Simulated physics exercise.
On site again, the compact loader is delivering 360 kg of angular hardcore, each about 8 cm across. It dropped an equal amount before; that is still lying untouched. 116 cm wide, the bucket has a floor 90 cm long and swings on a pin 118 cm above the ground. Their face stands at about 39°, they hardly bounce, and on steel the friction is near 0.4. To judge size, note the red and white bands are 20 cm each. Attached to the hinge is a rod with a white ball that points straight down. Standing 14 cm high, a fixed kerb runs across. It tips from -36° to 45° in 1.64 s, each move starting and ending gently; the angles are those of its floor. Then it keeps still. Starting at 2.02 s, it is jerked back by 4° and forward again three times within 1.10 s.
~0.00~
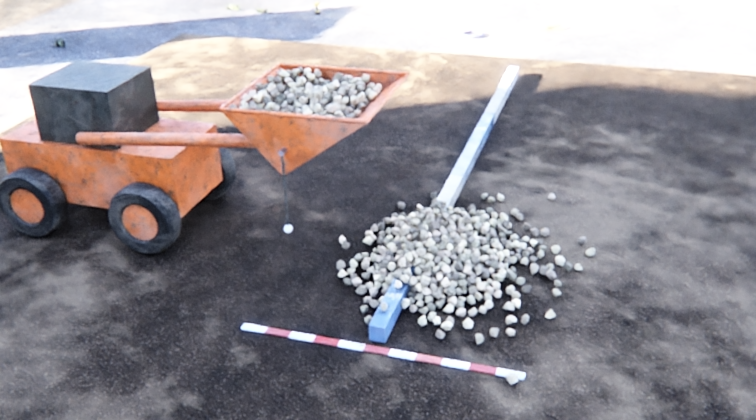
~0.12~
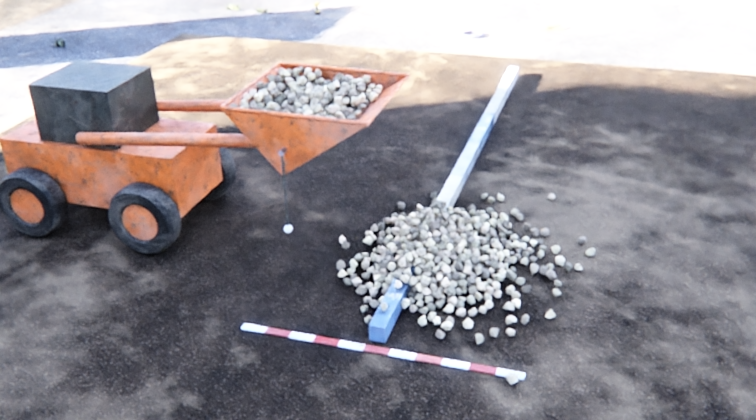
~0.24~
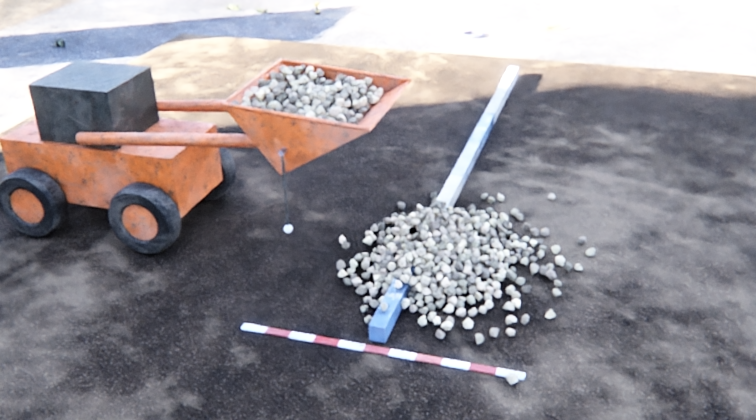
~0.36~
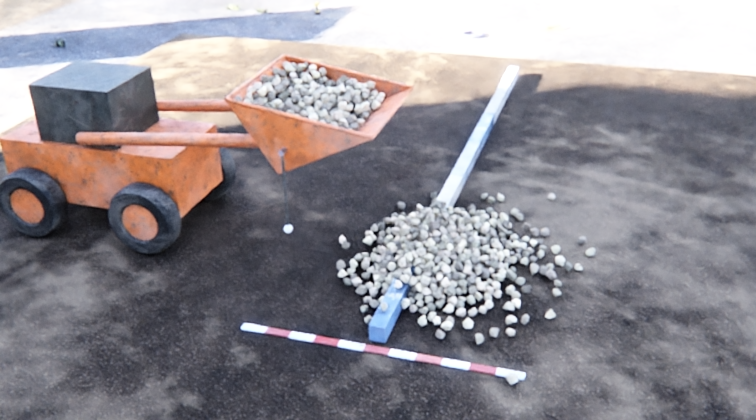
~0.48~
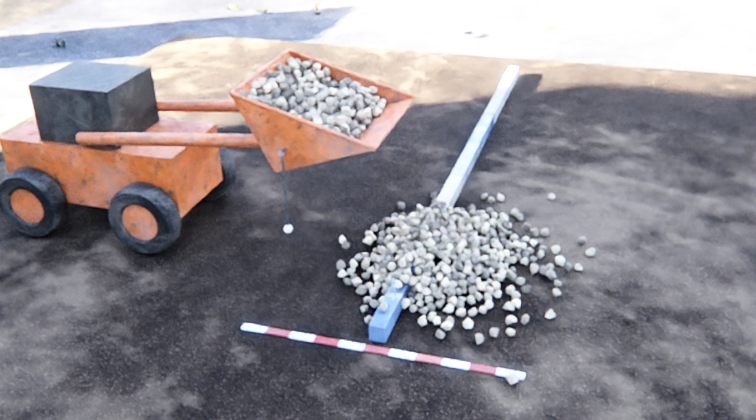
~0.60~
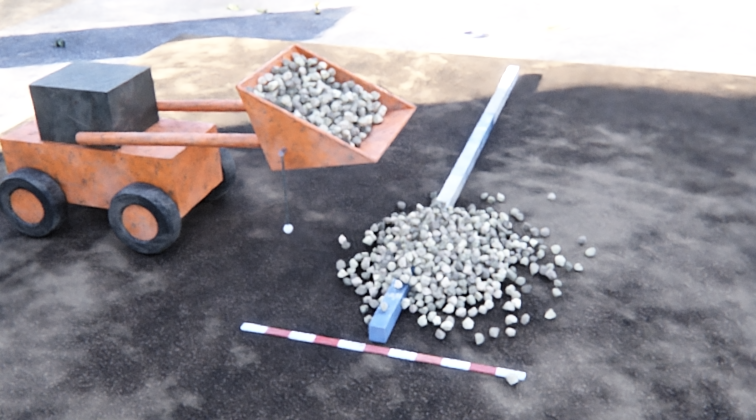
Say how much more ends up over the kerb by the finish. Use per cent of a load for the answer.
Some 8 per cent is added.
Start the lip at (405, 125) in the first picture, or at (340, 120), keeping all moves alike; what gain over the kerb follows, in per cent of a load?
Around 55 percent, then around 0 percent.
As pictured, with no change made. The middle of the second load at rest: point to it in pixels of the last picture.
The middle lies near (388, 236) in the last picture.
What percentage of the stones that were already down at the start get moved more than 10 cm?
Close to 0 in a hundred of them.
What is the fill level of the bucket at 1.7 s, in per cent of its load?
Close to 30 in a hundred is still held.
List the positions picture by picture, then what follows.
In the first picture, lip at (367, 122), floor tilted -36°, highest stones at (313, 81). The earlier load is highest near (423, 233), 25 cm above ground level, 32 % on this side of the kerb, 68 % over the kerb.
In the second picture, the bucket is at -35°, its lip at (368, 124); the top of the load is at (297, 77); the stones move at 0.1 m/s on average.
In the third picture, lip at (370, 130), floor tilted -31°, highest stones at (286, 73); the stones move at 0.2 m/s on average.
In the fourth picture, lip at (373, 138), floor tilted -26°, highest stones at (289, 70); the stones move at 0.2 m/s on average.
In the fifth picture, lip at (375, 149), floor tilted -19°, highest stones at (293, 66); the stones move at 0.3 m/s on average.
In the sixth picture, lip at (376, 161), floor tilted -11°, highest stones at (293, 64); the stones move at 0.3 m/s on average.
After 1.2 s the floor is at 32°; in per cent of one load, 99 in the bucket, 32 on this side of the kerb, 68 over the kerb; the foremost stones are at (569, 271).
After 1.7 s the floor is at 45°; in per cent of one load, 30 in the bucket, 102 on this side of the kerb, 68 over the kerb; the foremost stones are at (569, 271).
After 3.6 s the floor is at 45°; in per cent of one load, 0 in the bucket, 124 on this side of the kerb, 76 over the kerb; the foremost stones are at (569, 271).
After 6.2 s the floor is at 45°; in per cent of one load, 0 in the bucket, 124 on this side of the kerb, 76 over the kerb; the foremost stones are at (569, 271). Net gain over the kerb, 8.
